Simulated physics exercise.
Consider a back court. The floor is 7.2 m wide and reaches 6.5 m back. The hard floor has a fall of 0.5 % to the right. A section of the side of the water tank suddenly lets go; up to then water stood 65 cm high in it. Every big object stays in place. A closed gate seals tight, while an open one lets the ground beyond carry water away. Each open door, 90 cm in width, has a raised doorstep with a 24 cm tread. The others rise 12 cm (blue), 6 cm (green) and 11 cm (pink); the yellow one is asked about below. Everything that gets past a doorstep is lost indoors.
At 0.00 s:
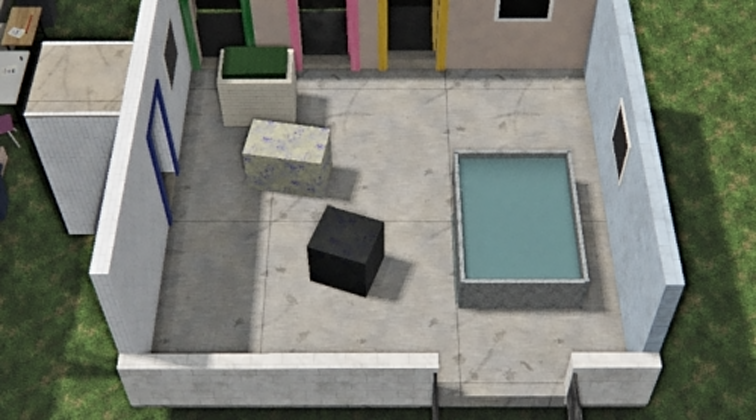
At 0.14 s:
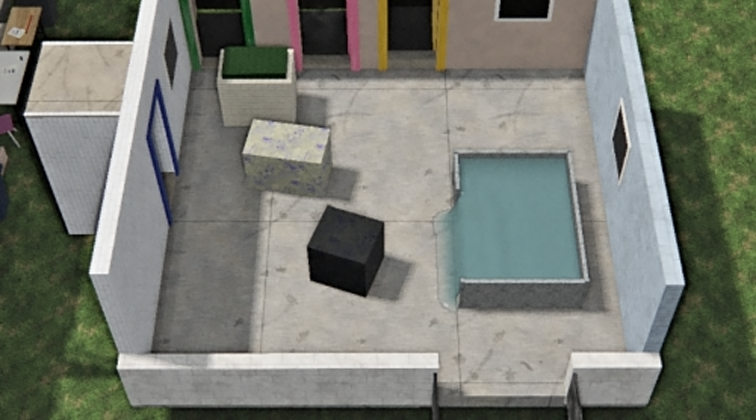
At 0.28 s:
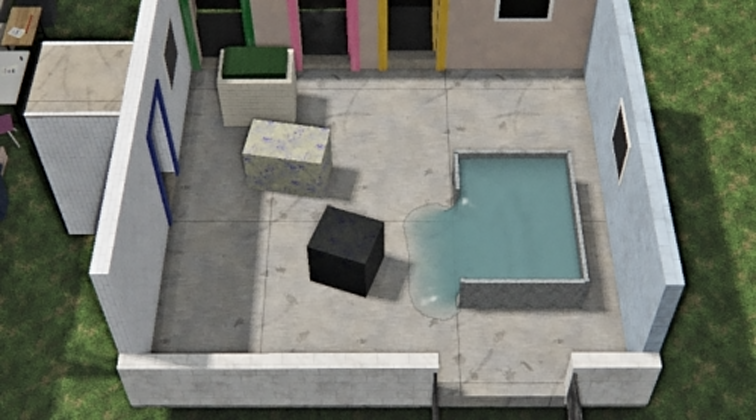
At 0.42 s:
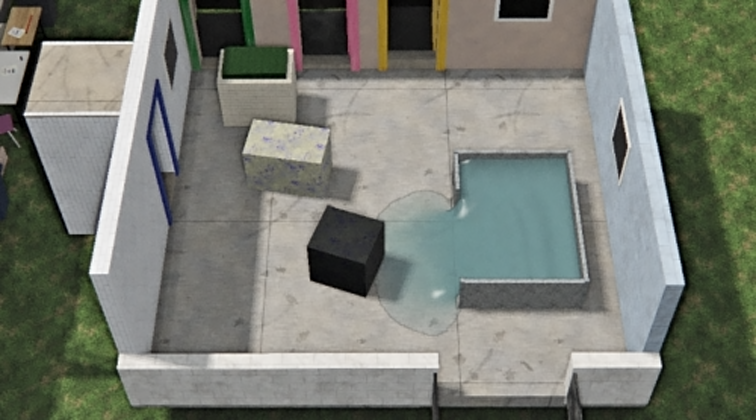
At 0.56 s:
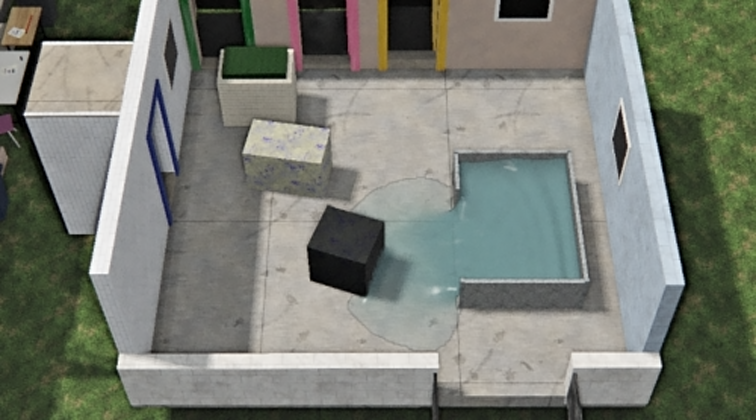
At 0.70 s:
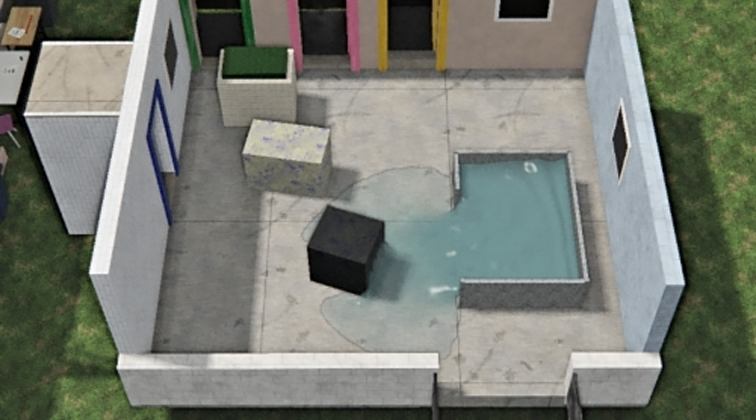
Water pouring through a gap in the left side of a tank, spreading leftward across a walled court and around a black block.
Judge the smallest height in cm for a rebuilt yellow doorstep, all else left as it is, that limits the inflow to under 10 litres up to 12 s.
Roughly 8.5 cm at the least.
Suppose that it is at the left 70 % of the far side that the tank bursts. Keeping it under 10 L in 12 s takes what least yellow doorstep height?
Then the minimum is about 24 cm.
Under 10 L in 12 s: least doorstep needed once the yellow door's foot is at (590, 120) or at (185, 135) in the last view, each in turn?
About 7.5 cm, then about 7.0 cm.
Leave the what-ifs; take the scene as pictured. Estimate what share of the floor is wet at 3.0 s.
Wet share: Near 60 %.
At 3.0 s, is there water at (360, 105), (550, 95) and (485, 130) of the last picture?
In the order asked: Soaked, untouched, untouched.
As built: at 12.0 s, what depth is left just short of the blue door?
7.5 cm.
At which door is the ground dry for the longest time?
Final door: Green.
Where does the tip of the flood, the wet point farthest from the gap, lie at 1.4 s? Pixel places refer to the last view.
At about (195, 200).
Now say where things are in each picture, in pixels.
The first frame shows the water tank at (518, 216) is whole and still, 65 cm deep; the yellow door at (413, 29) is dry.
In the second frame, water pours out at (461, 250) and has run 0.3 m, to (443, 297); about 9 cm deep outside, 65 cm at the back.
In the third frame, water pours out at (460, 252) and has run 0.8 m, to (411, 241); about 12 cm deep outside, 65 cm at the back.
In the fourth frame, the front is at a hidden place, 1.3 m from the gap at (460, 253); 2.8 m2 of floor is wet, 64 cm left at the back.
In the fifth frame, the gap is at (460, 254), the front 2.0 m out at a hidden place; the back of the water tank holds 58 cm.
In the sixth frame, the gap is at (460, 253), the front 2.5 m out at a hidden place; the back of the water tank holds 56 cm; the yellow door at (413, 29), 4.3 m from the gap, is still 2.5 m from the nearest water.
After 1.4 s water covers 25 % of the floor, deepest (46 cm) near (389, 271); it has not reached the yellow door.
After 3.0 s water covers 60 % of the floor, deepest (29 cm) near (162, 281); 2 cm at the yellow door, 0 litres in over its 23 cm doorstep.
After 12.0 s water covers 100 % of the floor, deepest (13 cm) near (506, 69); 6 cm at the yellow door, 0 litres in over its 23 cm doorstep.
At the yellow door as built, the water arrived by 3.0 s and peaked near 11 cm at 3.4 s.
With a doorstep of 7.5 cm, 19 litres would have come in within the 12 s; with 10.5 cm, 1 litre. So under 10 litres takes about 8.5 cm.
